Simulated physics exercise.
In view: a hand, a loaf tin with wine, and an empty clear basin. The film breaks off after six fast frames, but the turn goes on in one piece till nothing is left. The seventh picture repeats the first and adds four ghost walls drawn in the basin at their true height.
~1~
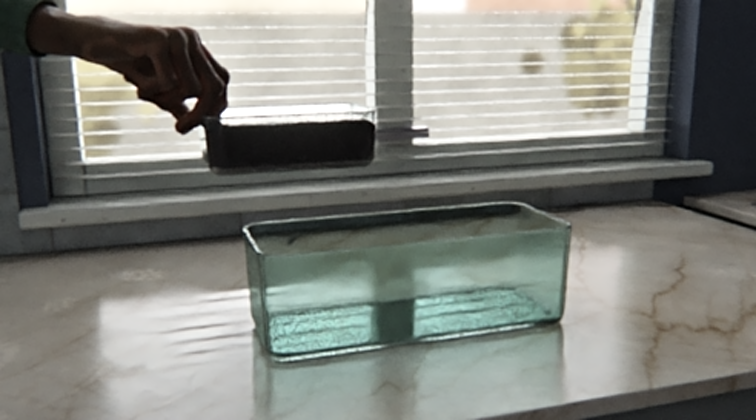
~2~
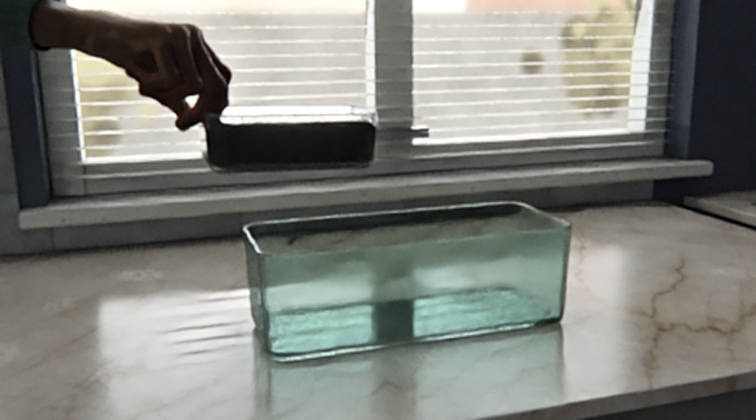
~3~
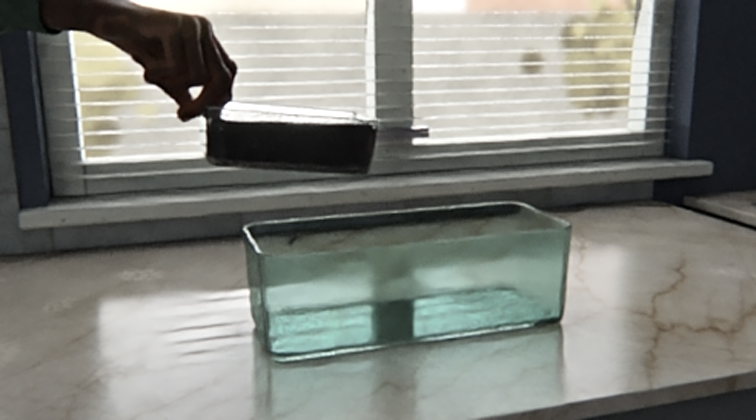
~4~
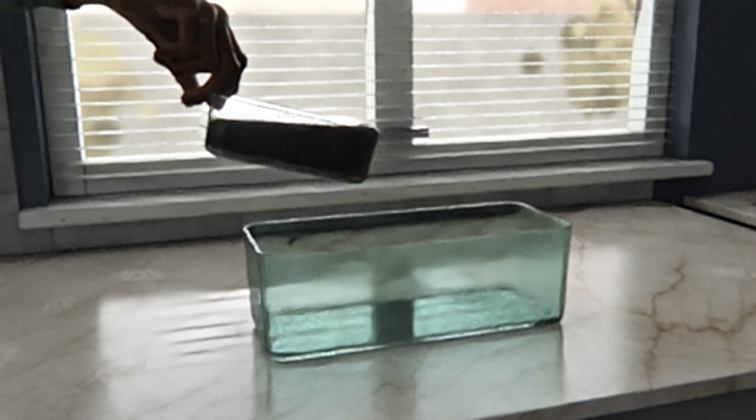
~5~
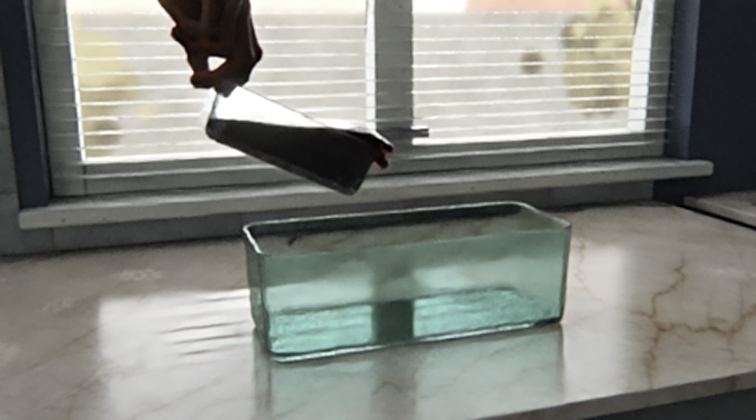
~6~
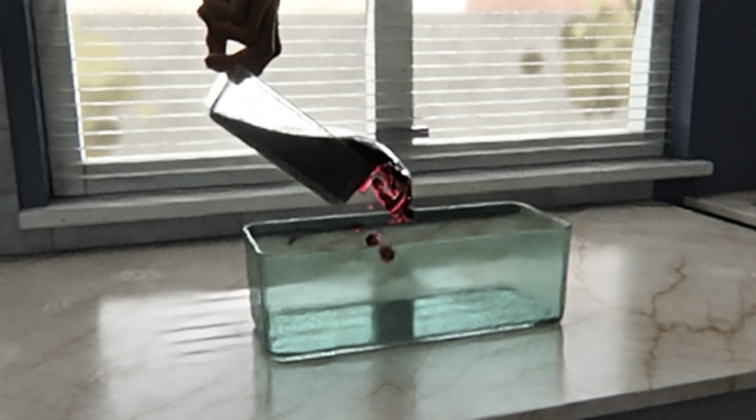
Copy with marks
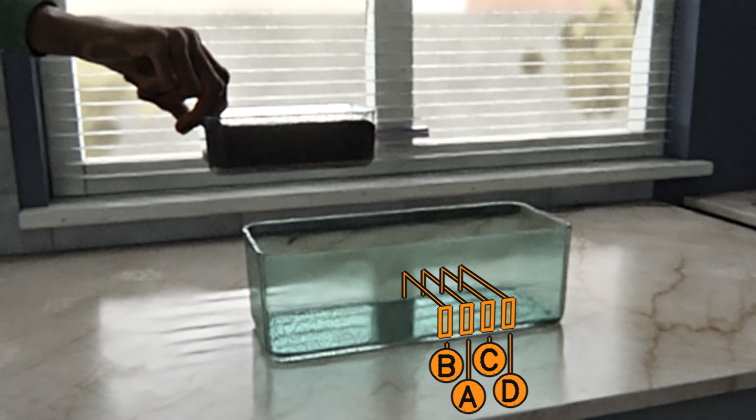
A hand holds a small clear container of dark liquid level above an empty greenish glass basin by a window, then gradually tilts it down to the right. The liquid slides to the lower end and over the lip, showing red as it pours down into the basin's opening.
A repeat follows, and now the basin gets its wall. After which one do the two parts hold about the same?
The answer is slot B.
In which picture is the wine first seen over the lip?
In picture 4.
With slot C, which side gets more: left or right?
More ends on the left.
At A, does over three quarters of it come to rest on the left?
No, it does not.
On the marked copy, A at (468, 340); B at (447, 343); C at (489, 337); D at (510, 334).
Choosing A, about 69 % ends left of the wall and 18 % right of it; 13 % is lost outside.
Choosing B, about 50 % ends left of the wall and 42 % right of it; 8 % is lost outside.
Choosing C, about 76 % ends left of the wall and 16 % right of it; 8 % is lost outside.
Choosing D, about 78 % ends left of the wall and 14 % right of it; 8 % is lost outside.
